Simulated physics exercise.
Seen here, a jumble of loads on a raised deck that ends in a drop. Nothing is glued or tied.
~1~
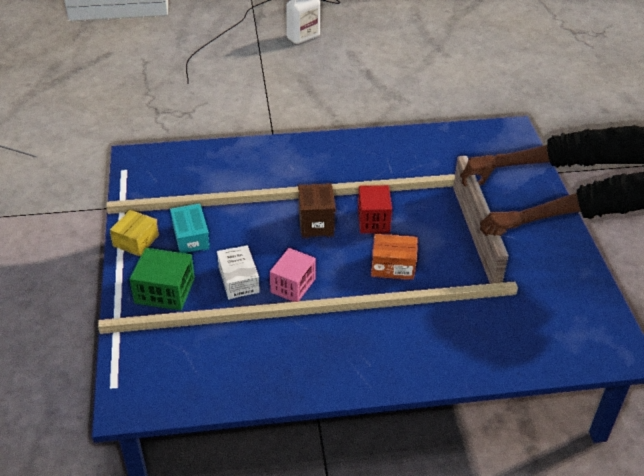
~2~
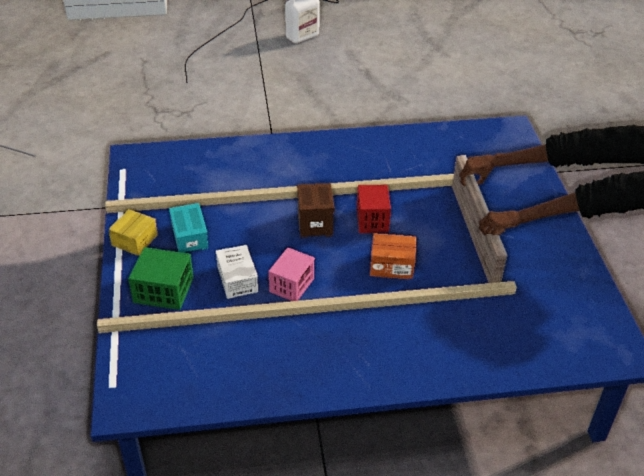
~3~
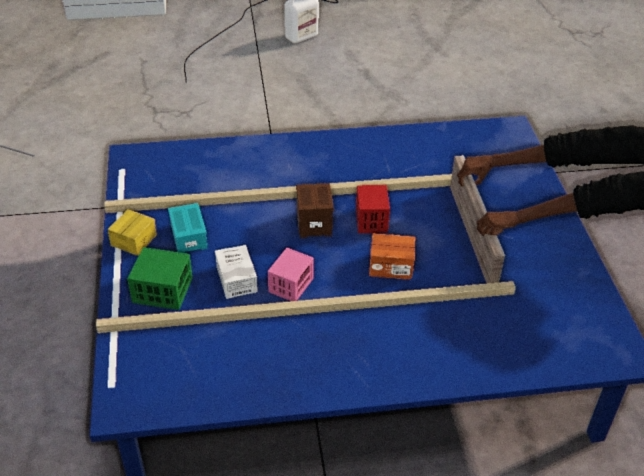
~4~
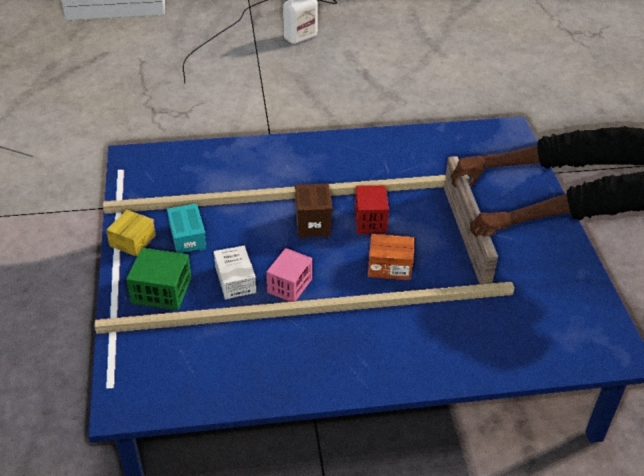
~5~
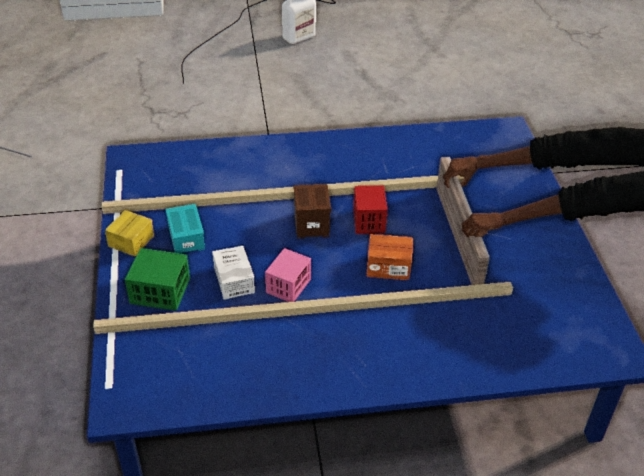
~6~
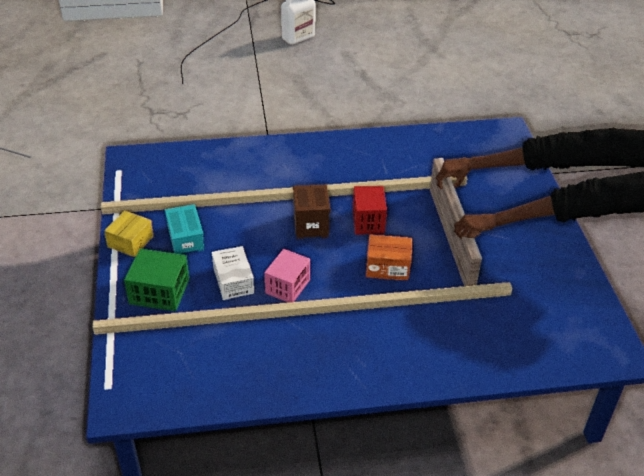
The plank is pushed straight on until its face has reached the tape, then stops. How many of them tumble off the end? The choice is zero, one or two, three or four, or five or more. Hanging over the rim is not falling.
The number that fall off is five or more.
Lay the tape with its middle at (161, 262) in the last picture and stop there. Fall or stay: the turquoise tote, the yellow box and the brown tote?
The turquoise tote goes over, the yellow box falls, the brown tote survives.
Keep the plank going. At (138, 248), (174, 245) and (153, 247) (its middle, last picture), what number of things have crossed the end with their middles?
It would be 6, 4 and 5.
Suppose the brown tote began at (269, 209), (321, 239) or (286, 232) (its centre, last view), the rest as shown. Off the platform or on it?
In that order, it tumbles off; comes down; comes down.
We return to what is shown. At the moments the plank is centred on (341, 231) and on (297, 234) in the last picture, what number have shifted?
At the one place 4, at the other 5.
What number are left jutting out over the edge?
Overhanging: 1.
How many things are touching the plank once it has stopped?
1 of them.
A little later, none off yet; yellow box at rest near (129, 234); green crate at rest near (158, 280); turquoise tote at rest near (185, 230).
Next, none off yet; yellow box at rest near (129, 234); green crate shifted a little near (135, 281); turquoise tote moving near (182, 230).
Later still, two off so far; yellow box dropping near (71, 310); green crate fallen near (68, 370); turquoise tote shifted well along near (97, 236).
When it is over, the number that fall off is five or more; down, orange parcel, brown tote, pink crate, white box, turquoise tote, green crate and yellow box.
